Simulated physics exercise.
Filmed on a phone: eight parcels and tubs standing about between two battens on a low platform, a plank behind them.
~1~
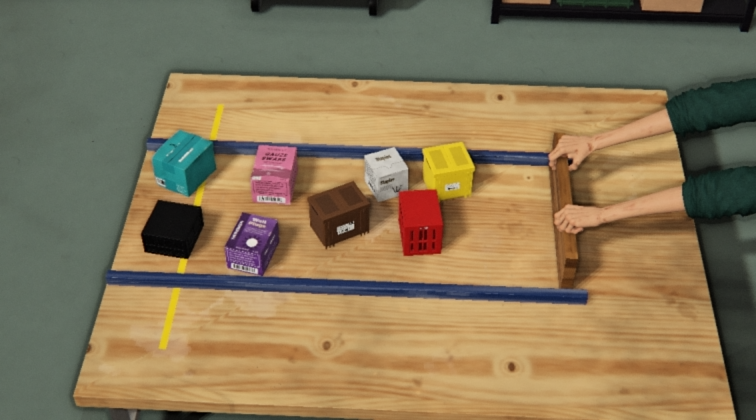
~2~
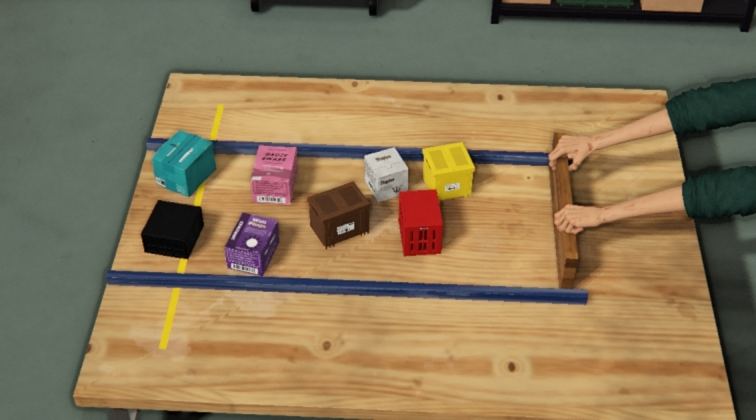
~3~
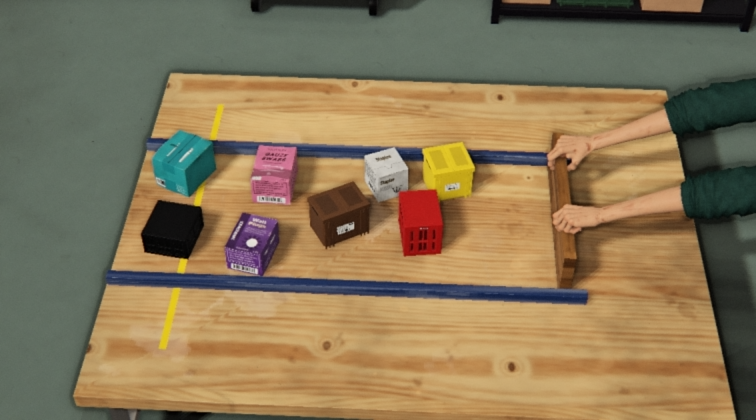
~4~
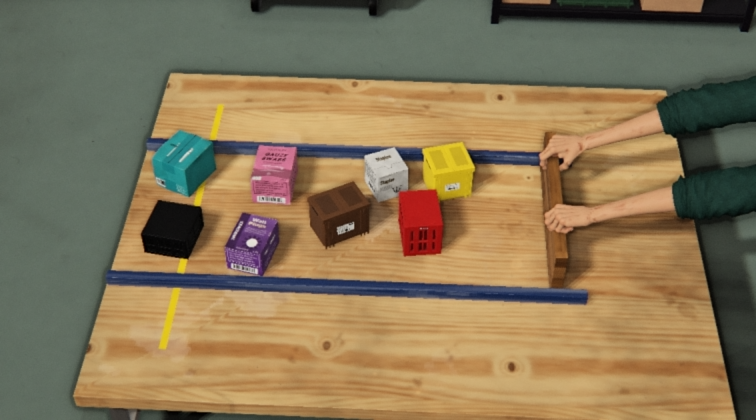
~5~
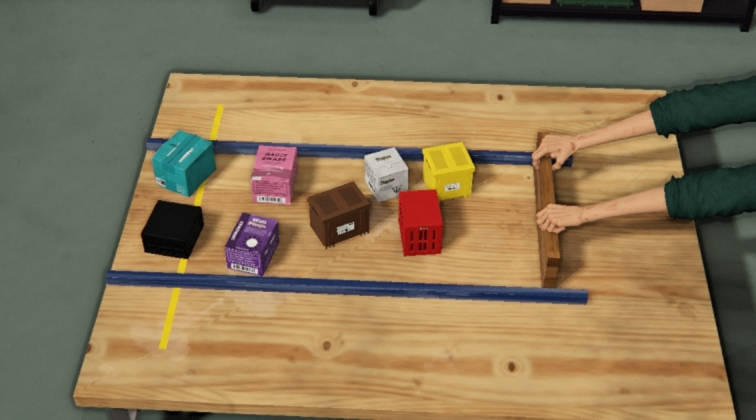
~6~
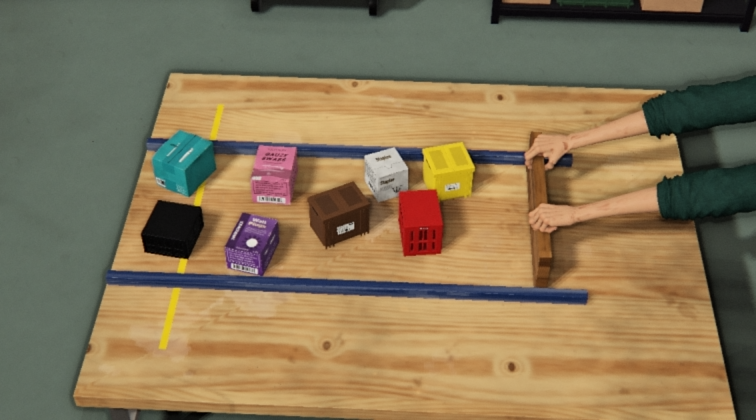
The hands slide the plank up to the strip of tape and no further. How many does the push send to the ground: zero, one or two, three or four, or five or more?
In the end the number that fall off is three or four.
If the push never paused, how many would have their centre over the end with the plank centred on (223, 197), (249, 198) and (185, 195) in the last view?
It would be 2, 1 and 5.
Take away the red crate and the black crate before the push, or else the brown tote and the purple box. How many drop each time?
It would be 2 and 2.
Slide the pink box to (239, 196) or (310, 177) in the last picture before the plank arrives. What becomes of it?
Place by place, it comes down; tumbles off.
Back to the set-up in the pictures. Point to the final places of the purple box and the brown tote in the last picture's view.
The purple box at (156, 254), the brown tote at (131, 198).
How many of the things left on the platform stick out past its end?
Overhanging: 2.
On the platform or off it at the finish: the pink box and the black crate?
The pink box comes down; the black crate comes down.
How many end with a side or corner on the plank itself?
That makes 3.
Early on, none off yet; turquoise parcel at rest near (184, 163); black crate at rest near (173, 229); purple box at rest near (253, 244).
Finally, the number that fall off is three or four; lost, pink box, black crate and turquoise parcel.
